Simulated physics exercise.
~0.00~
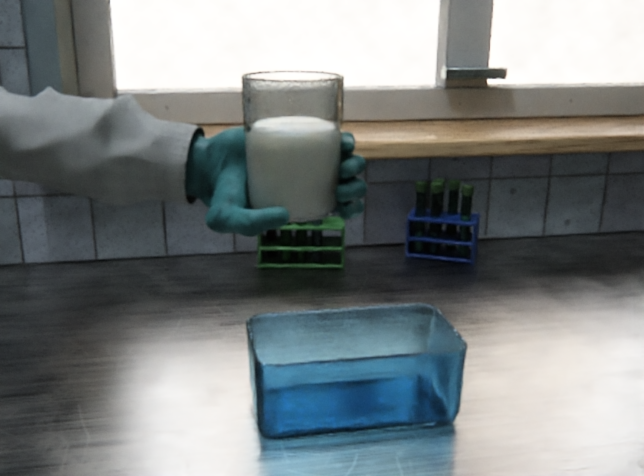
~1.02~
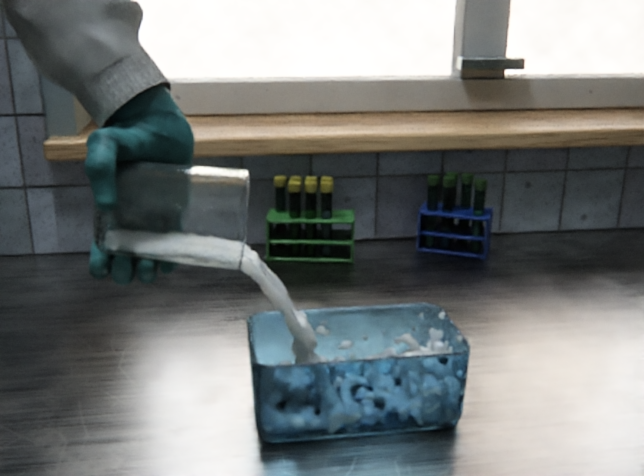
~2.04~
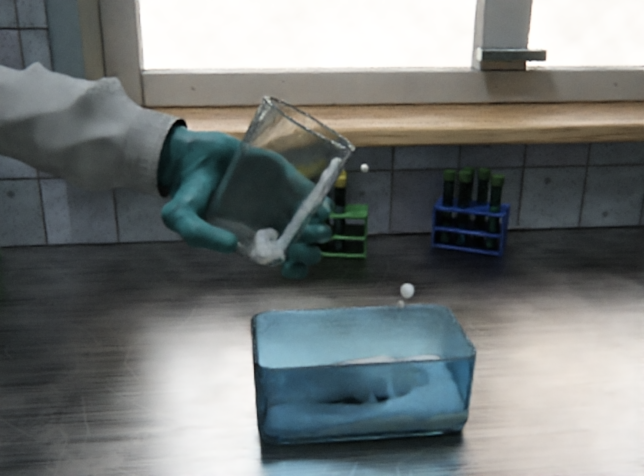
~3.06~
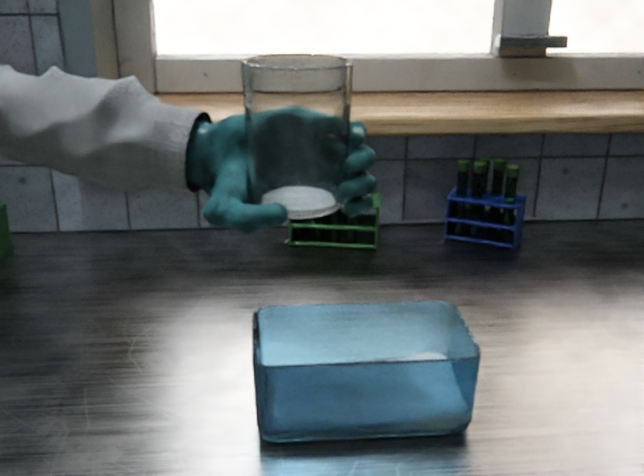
A teal-gloved hand tipped a glass of milky white liquid over a clear blue box on a dark counter, pouring until only a little was left, then turned the glass upright again above the box, which now held cloudy, pale blue contents.
